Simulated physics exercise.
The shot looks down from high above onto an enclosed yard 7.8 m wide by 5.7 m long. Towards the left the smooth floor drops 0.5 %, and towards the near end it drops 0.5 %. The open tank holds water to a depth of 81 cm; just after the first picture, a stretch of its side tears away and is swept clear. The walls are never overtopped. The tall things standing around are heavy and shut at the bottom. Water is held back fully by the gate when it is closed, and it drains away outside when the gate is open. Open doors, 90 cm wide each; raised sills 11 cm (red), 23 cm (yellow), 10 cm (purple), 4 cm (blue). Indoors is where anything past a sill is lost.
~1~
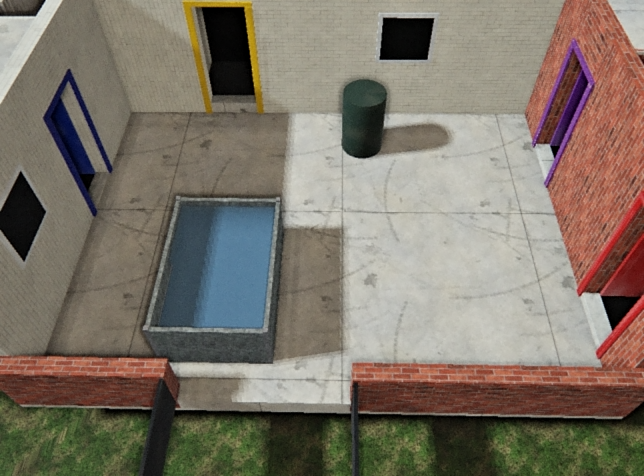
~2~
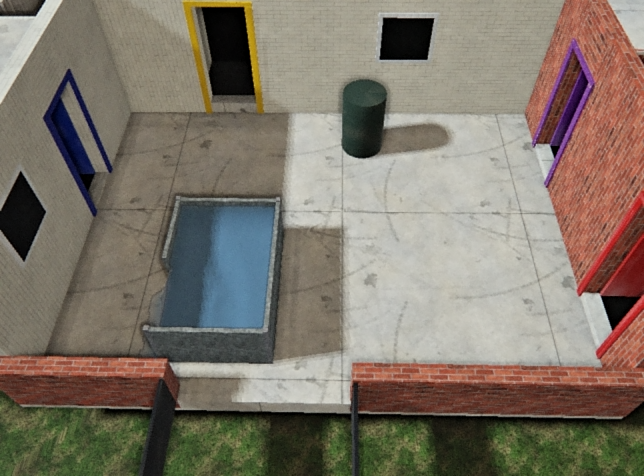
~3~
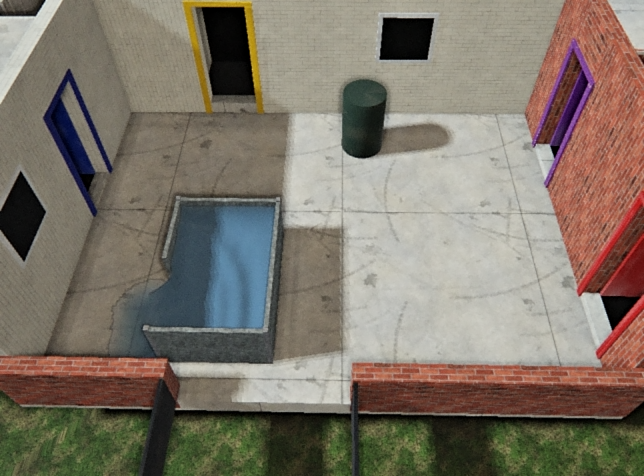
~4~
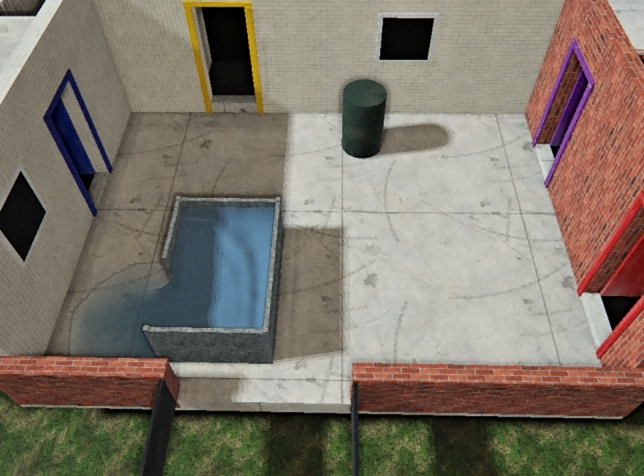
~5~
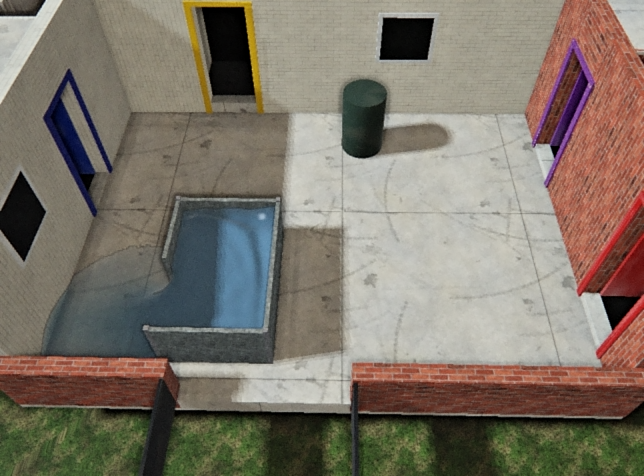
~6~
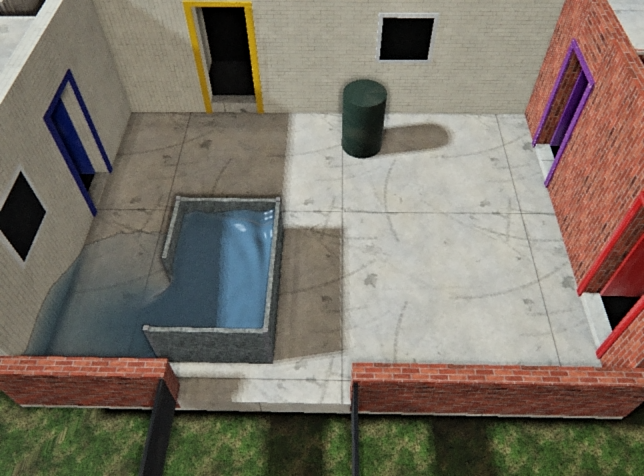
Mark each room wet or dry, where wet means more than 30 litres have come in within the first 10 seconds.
Red door - dry, yellow door - dry, purple door - dry, blue door - wet.
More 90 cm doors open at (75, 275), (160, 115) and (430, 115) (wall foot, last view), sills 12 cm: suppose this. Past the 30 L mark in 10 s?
Door 1: Higher; door 2: Higher; door 3: Lower.
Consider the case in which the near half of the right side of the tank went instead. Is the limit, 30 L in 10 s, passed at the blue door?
Against the limit, blue does not exceed it.
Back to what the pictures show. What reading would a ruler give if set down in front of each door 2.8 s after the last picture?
Measured in centimetres, the red door gives 0, the yellow door 21, the purple door 0 and the blue door 9.
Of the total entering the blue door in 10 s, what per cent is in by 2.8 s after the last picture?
Some 30 per cent by then.
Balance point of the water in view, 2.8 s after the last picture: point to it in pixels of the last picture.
Centre: Approx. (174, 247) px.
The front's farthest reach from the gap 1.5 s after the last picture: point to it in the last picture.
That's around (132, 114) in the last picture.
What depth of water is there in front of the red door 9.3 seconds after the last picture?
The depth there is near 5.5 cm.
Then, 0.7 s after the last picture water covers 10 % of the floor and is deepest (64 cm) near (36, 380); red door not reached, yellow door not reached, purple door not reached, blue door 7 cm at the sill, 0 L in.
Then, 1.5 s after the last picture water covers 25 % of the floor and is deepest (43 cm) near (36, 380); red door not reached, yellow door not reached, purple door not reached, blue door 9 cm at the sill, 2 L in.
Then, 2.8 s after the last picture water covers 40 % of the floor and is deepest (29 cm) near (36, 380); red door not reached, yellow door 21 cm at the sill, 0 L in, purple door not reached, blue door 9 cm at the sill, 17 L in.
Then, 5.3 s after the last picture water covers 65 % of the floor and is deepest (20 cm) near (341, 115); red door not reached, yellow door 13 cm at the sill, 1 L in, purple door 7 cm at the sill, 0 L in, blue door 7 cm at the sill, 34 L in.
Then, 9.3 s after the last picture water covers 95 % of the floor and is deepest (14 cm) near (596, 390); red door 6 cm at the sill, 0 L in, yellow door 7 cm at the sill, 1 L in, purple door 5 cm at the sill, 0 L in, blue door 8 cm at the sill, 56 L in.
